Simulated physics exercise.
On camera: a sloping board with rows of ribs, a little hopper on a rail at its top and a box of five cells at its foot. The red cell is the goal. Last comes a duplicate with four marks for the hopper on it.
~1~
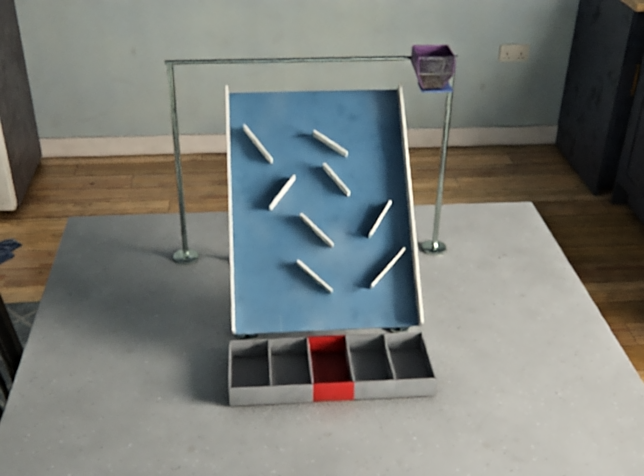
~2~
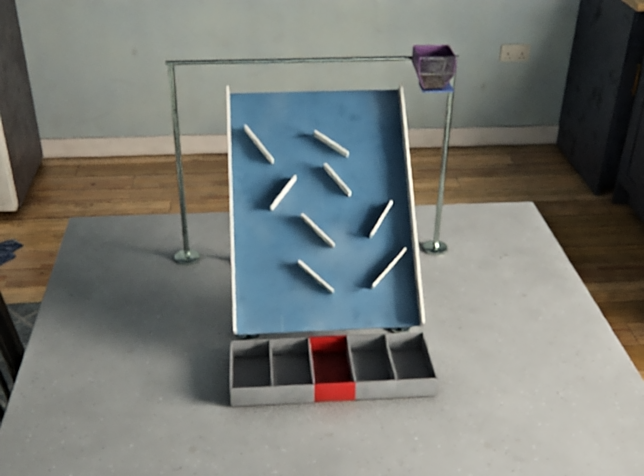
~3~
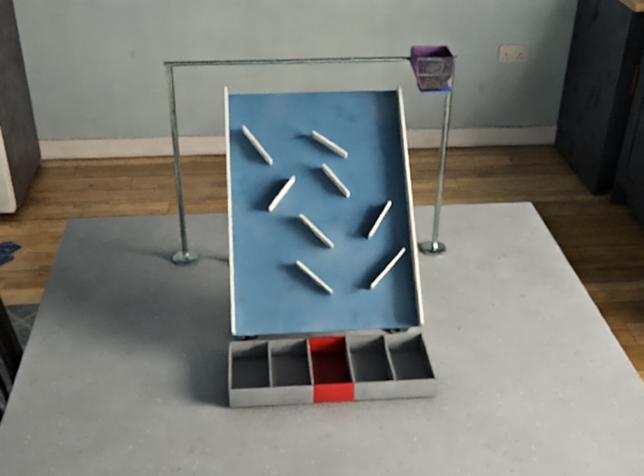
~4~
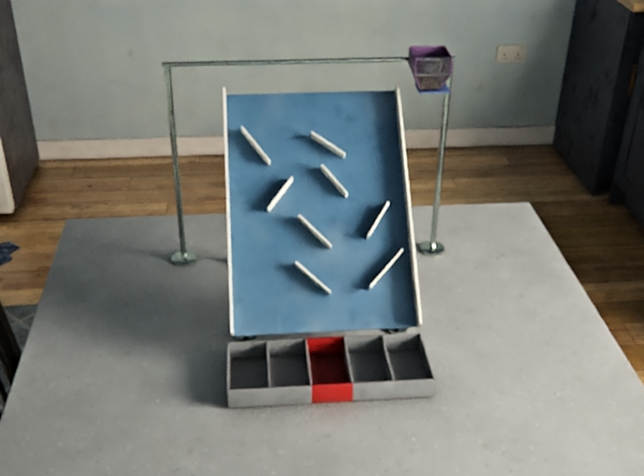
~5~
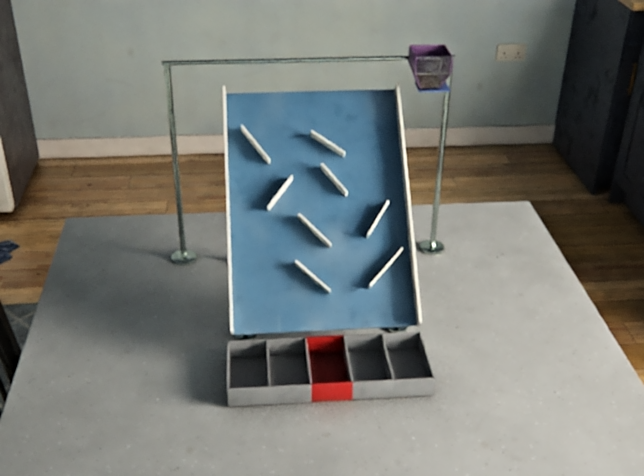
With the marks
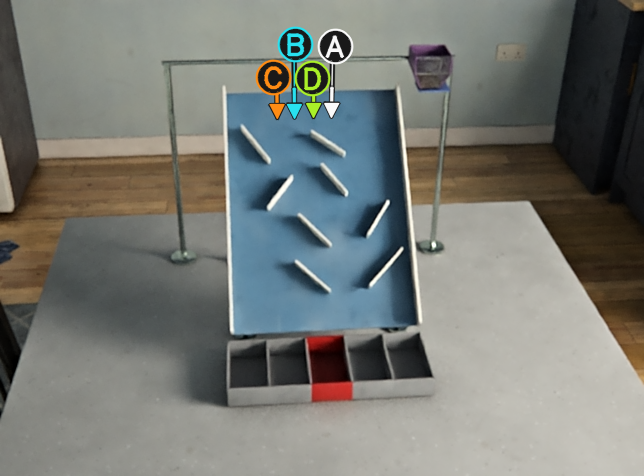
The clip opens on a sloping blue board with eight pale, slanted ribs, a small purple hopper on the rail at its upper right and a row of five cells at its foot, the middle one red. The view shifts very slightly, but nothing in the scene visibly moves.
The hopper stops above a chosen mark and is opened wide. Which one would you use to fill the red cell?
Choose A.
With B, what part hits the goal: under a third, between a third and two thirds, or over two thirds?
Mark B gives under a third.
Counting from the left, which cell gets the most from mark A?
It is the third one.
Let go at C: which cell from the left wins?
It is the first one.
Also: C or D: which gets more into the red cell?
The answer is D.
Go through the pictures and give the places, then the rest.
In the first picture, hopper at (431, 79), chocolate balls, door shut.
In the second picture, ribs (245, 125) to (273, 160), (315, 131) to (348, 153), (271, 207) to (296, 175).
In the third picture, ribs (324, 164) to (349, 193), (301, 215) to (333, 245), (370, 235) to (391, 201).
In the fourth picture, ribs (296, 262) to (330, 292), (371, 286) to (403, 249).
In the fifth picture, red cell at (332, 391), number 3 of 5 from the left.
On the marked copy, mark A meets the board at (331, 112); mark B meets the board at (294, 113); mark C meets the board at (277, 113); mark D meets the board at (313, 112).
If A is chosen, about half in the red cell, about a quarter in other cells, about a quarter outside the box.
If B is chosen, a small part in the red cell, about half in other cells, about a third outside the box.
If C is chosen, a small part in the red cell, about half in other cells, about a third outside the box.
If D is chosen, about a quarter in the red cell, about half in other cells, about a quarter outside the box.
